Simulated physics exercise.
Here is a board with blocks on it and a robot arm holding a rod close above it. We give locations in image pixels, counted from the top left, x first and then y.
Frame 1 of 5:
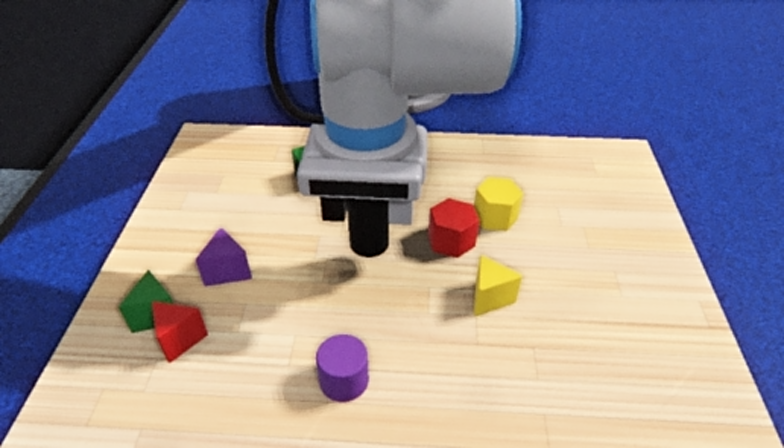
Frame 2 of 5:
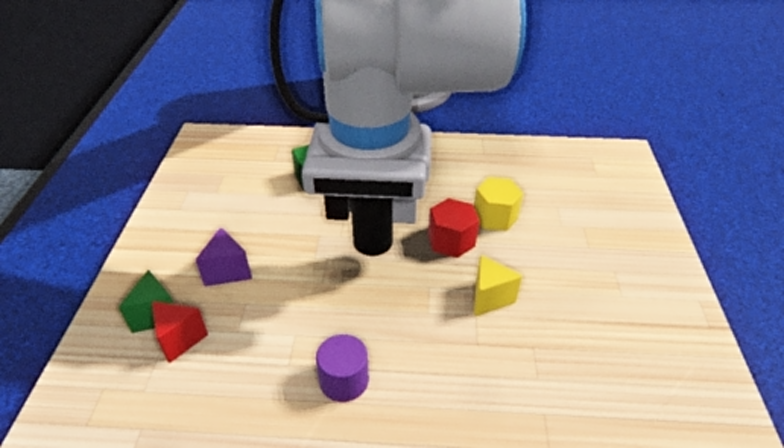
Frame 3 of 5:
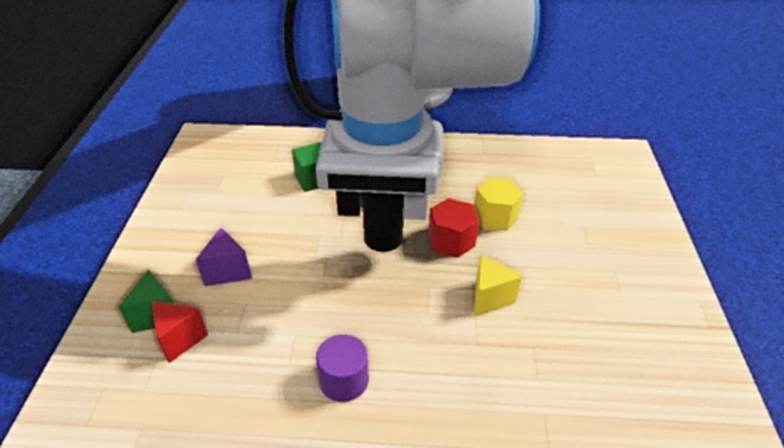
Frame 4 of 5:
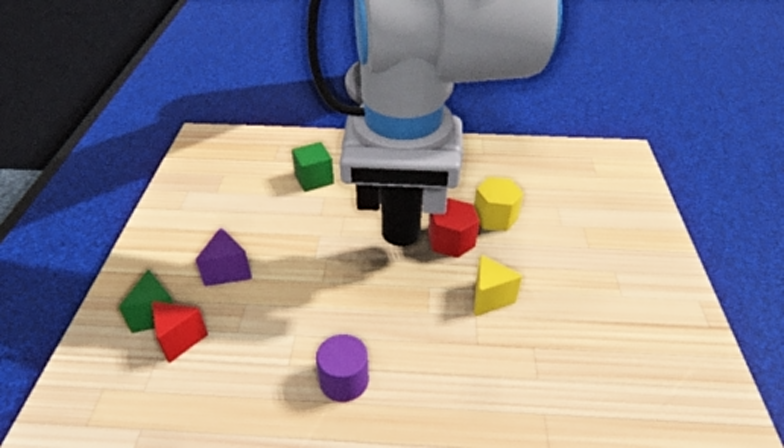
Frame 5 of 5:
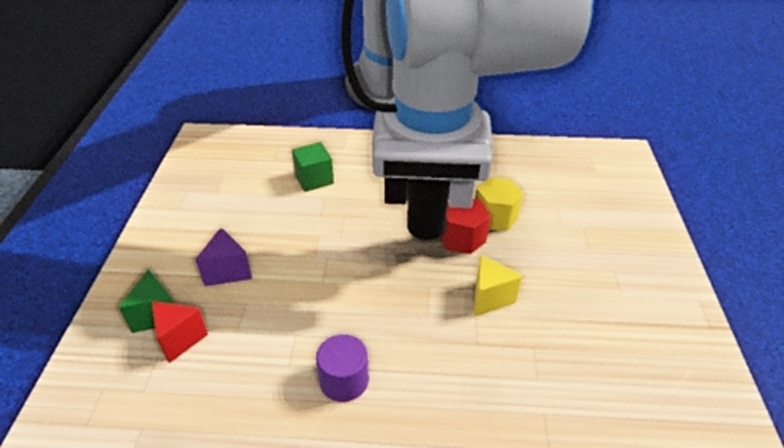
On a light wooden board scattered with colored blocks, a robot arm holding a dark rod moved slowly to the right, then nudged the red six-sided block slightly toward the yellow six-sided one.
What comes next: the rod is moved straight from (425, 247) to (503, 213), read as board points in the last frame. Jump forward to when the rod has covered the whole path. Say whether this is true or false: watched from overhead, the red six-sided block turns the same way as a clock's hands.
True - the claim holds.
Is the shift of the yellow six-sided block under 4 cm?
No, that is not how it ends up.
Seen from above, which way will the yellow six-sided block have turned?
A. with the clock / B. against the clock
Answer: B.
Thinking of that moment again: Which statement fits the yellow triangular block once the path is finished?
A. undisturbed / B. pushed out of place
The one that fits is A, undisturbed.
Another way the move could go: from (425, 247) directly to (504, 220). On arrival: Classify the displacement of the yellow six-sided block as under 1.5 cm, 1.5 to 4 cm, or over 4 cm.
Once the path is done, the yellow six-sided block lies more than 4 cm from its present place.
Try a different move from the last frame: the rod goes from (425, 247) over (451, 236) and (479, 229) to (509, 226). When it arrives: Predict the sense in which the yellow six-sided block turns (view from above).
Seen from above, its turn is counter-clockwise.
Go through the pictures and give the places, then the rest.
Rod's lower end (369, 244); red six-sided block (454, 213); yellow triangular block (495, 272); yellow six-sided block (500, 190), in the first picture.
Rod (373, 243); blocks still, in the second picture.
Rod (383, 239); blocks still, in the third picture.
Rod (401, 233); blocks still, in the fourth picture.
Rod (426, 227); red six-sided block (465, 210); yellow triangular block (495, 272); yellow six-sided block (500, 190), in the fifth picture.
What follows on the original path. Halfway along, rod (469, 209); red six-sided block (510, 197), turned 15° clockwise; yellow six-sided block (532, 176), turned 40° anticlockwise.
At the end, rod (507, 193); red six-sided block (549, 193), turned 25° clockwise; yellow triangular block still; yellow six-sided block (550, 165), turned 55° anticlockwise.
